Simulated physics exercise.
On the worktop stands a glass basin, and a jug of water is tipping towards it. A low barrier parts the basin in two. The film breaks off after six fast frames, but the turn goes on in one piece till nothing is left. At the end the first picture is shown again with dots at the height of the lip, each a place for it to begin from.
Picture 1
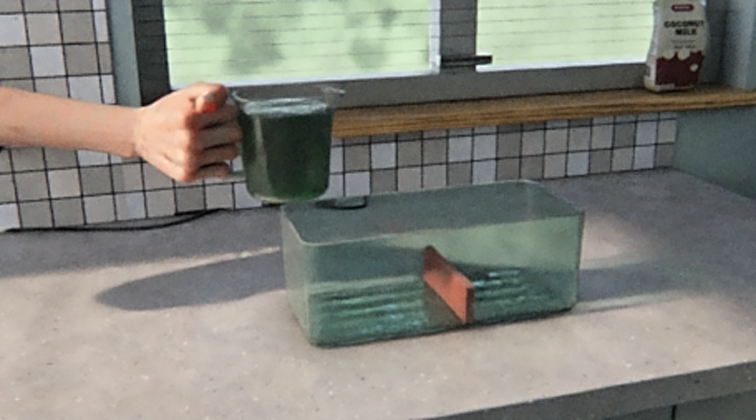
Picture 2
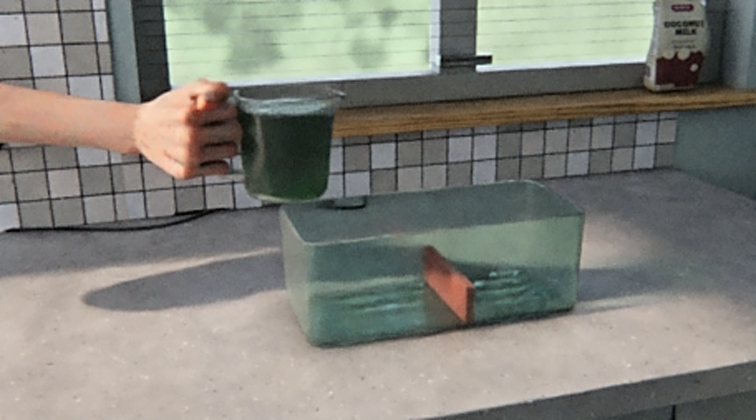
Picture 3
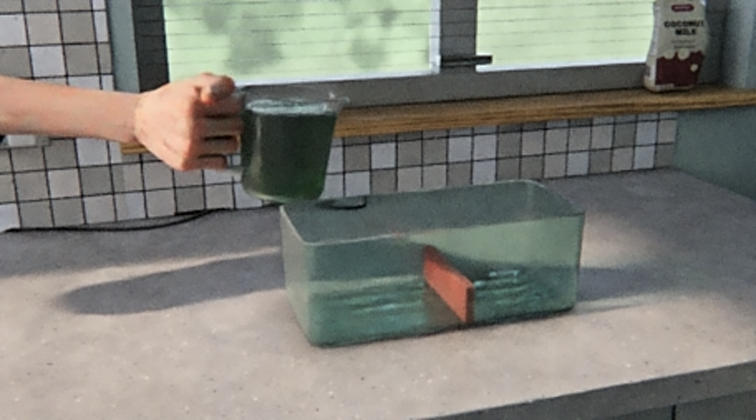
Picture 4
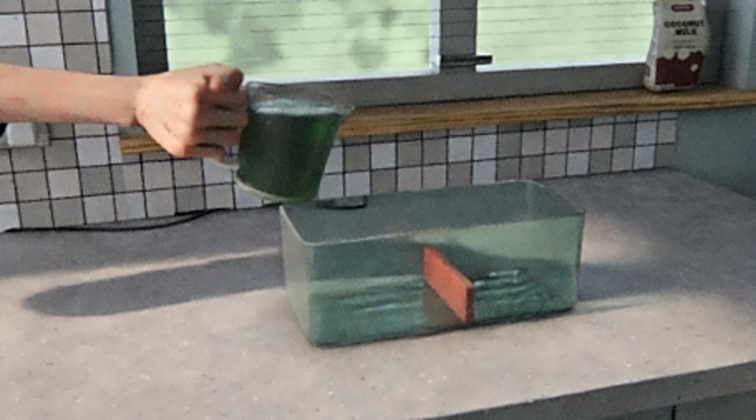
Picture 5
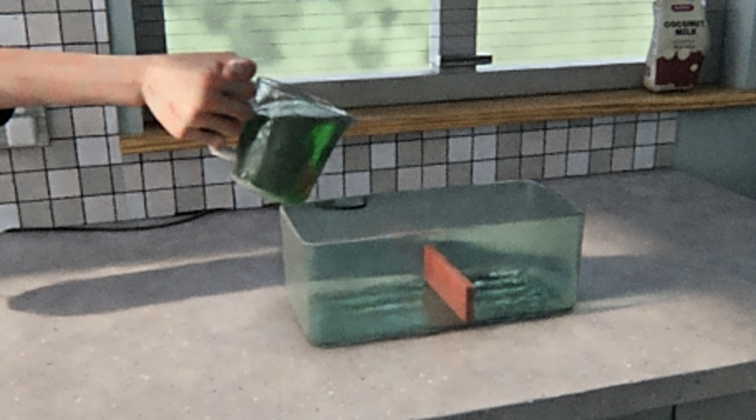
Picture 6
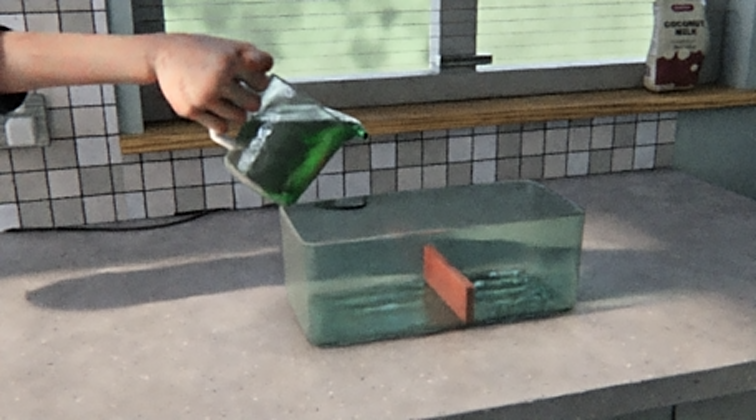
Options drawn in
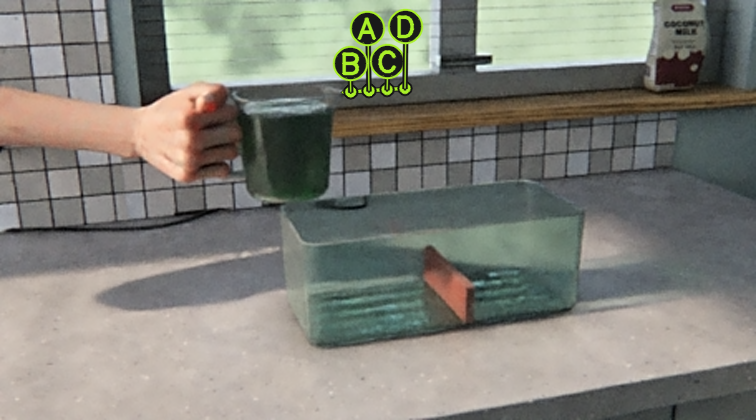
A hand tilting a glass jug of green liquid rightward above a clear basin with a low red divider, liquid reaching the lip.
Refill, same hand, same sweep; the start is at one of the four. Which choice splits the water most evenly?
Choose D.
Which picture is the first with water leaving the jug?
Picture 6.
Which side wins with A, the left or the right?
More ends on the left.
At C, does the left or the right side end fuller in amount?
More ends on the left.
On the marked copy, A at (368, 90); B at (350, 91); C at (387, 89); D at (404, 88).
If A is chosen, about 92 % ends left of the wall and 5 % right of it; 3 % is lost outside.
If B is chosen, about 93 % ends left of the wall and 6 % right of it.
If C is chosen, about 84 % ends left of the wall and 15 % right of it.
If D is chosen, about 53 % ends left of the wall and 47 % right of it.
